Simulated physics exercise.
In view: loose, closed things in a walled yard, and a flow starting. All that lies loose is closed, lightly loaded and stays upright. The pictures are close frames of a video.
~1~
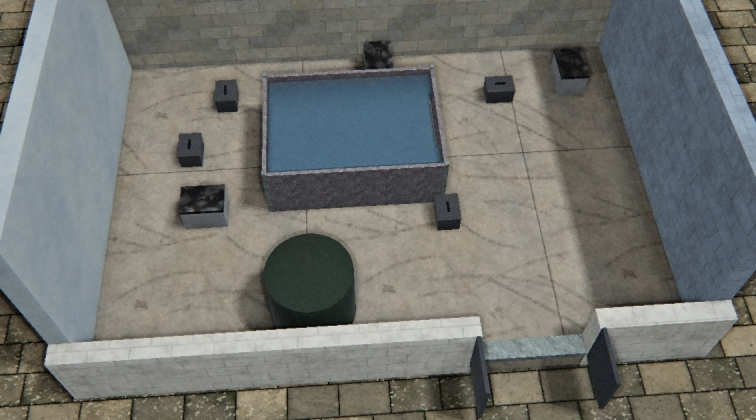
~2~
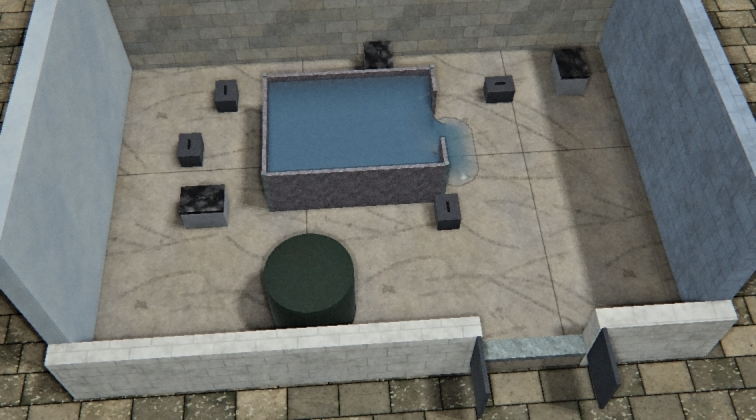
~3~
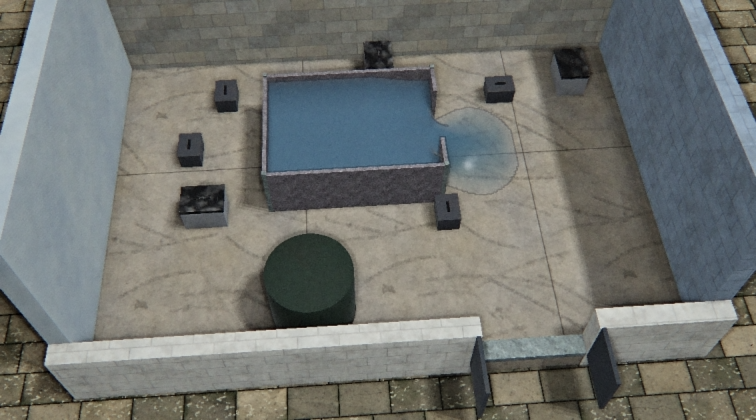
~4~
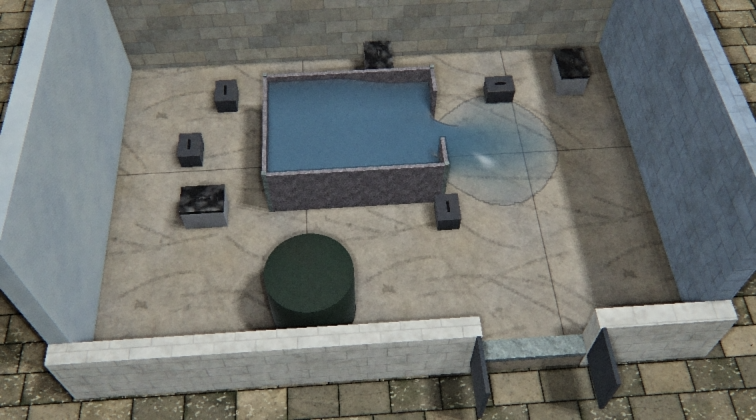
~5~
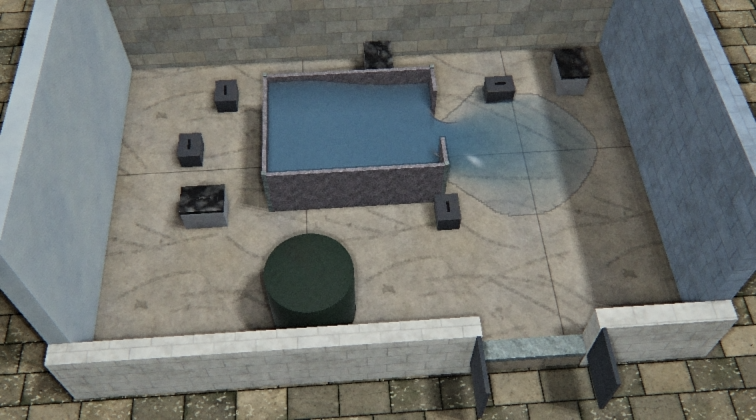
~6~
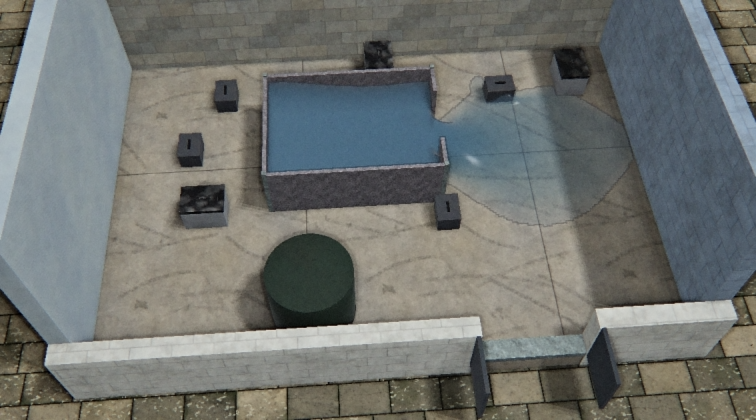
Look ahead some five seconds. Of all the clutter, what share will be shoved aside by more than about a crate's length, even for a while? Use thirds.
It is from one to two thirds.
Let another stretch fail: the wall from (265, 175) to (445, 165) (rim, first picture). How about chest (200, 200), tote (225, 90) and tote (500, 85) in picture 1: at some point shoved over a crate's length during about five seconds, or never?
As listed: Less than that, less than that, never so far.
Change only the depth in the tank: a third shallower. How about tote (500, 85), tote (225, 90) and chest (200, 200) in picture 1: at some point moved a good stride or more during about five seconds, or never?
In turn: That far or more, under that, less than that.
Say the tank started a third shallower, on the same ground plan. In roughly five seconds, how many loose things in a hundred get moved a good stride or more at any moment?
Some 30 per cent.
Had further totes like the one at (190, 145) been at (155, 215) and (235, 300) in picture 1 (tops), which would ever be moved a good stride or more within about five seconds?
As listed: No, short of that.
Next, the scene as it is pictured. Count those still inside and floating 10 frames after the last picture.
2 of them.
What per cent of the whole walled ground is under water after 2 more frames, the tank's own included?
Near 35 in a hundred.
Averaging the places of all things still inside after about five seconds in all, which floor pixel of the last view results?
Roughly at (302, 134).
A moment on, 0 of 7 are well off their spots; 0 afloat.
Next, 1 of 7 are well off their spots; 2 afloat.
Later, 1 of 7 are well off their spots; 2 afloat.
In the end, 3 of 7 are well off their spots, and 3 have been at some point; 2 afloat.
